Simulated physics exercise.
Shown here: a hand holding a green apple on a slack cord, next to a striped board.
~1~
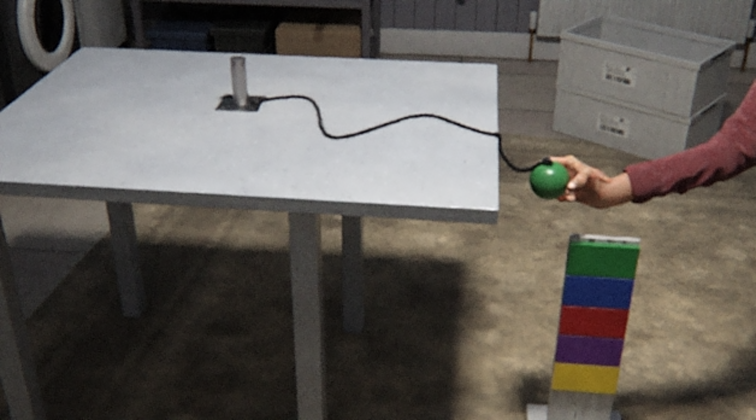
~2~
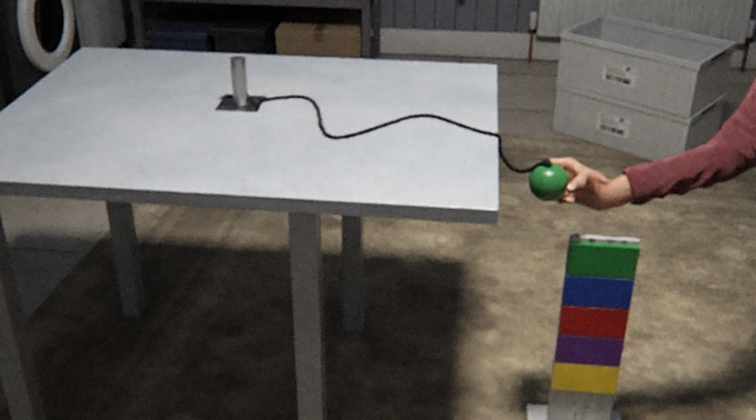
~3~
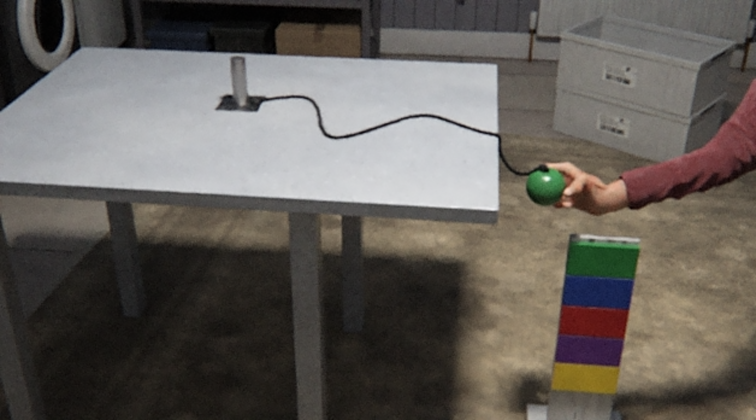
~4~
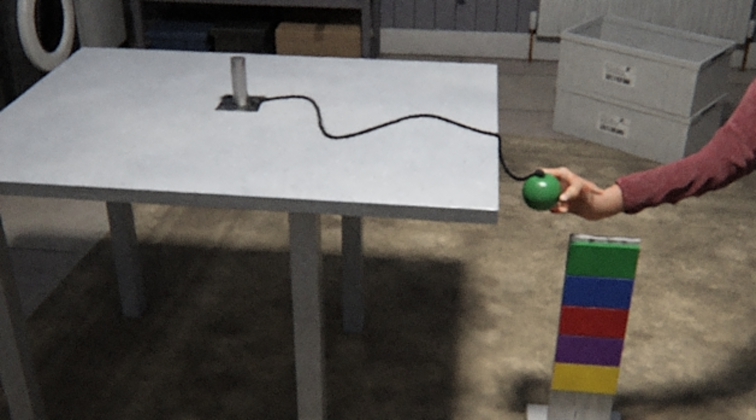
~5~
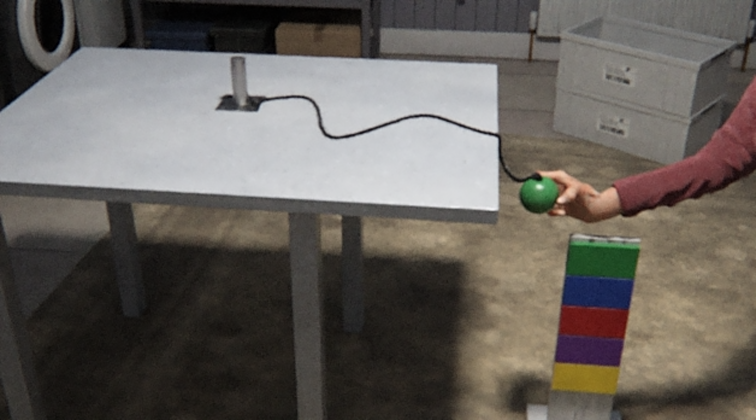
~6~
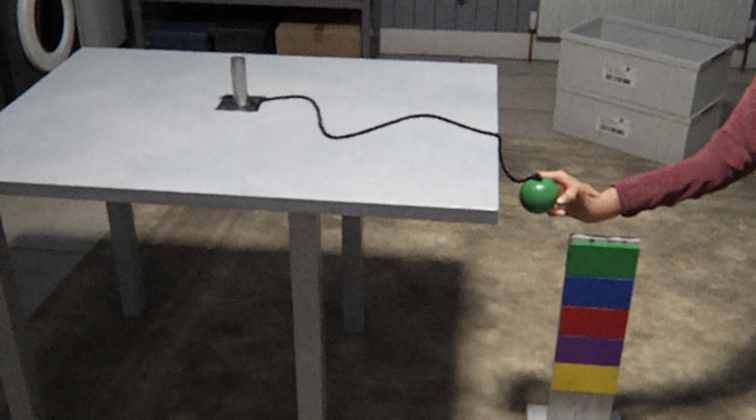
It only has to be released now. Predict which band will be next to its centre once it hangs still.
I would say the red band.
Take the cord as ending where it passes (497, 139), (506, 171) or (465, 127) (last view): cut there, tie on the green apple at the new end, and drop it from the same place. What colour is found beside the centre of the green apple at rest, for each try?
One at a time, the answers are: Green; blue; no band.
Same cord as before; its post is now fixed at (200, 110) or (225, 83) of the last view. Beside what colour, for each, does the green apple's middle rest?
In that order: Blue; blue.
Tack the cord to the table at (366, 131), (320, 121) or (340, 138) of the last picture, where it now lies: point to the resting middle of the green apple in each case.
Per try (px, approx.): (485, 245), (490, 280), (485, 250).
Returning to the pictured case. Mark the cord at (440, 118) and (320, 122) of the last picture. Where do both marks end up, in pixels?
Around (497, 172), then around (369, 119).
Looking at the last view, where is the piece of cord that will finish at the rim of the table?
Approx. (406, 118).
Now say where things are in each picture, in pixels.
Green apple (549, 180); green (603, 262); blue (598, 293); red (594, 323); purple (590, 351); yellow (585, 379), in the first frame.
Green apple (549, 182); cord through (290, 97) (320, 117) (358, 134) (423, 116) (486, 133), in the second frame.
Green apple (546, 187), in the third frame.
Green apple (542, 192); cord through (290, 97) (320, 117) (358, 134) (423, 116) (486, 133), in the fourth frame.
Green apple (539, 195), in the fifth frame.
Green apple (539, 195); cord through (290, 97) (320, 117) (358, 134) (423, 116) (486, 133), in the sixth frame.
Soon after, apple near (492, 292); level with blue.
Then, apple near (487, 305); level with red.
At rest, apple near (488, 309); level with red. At red.
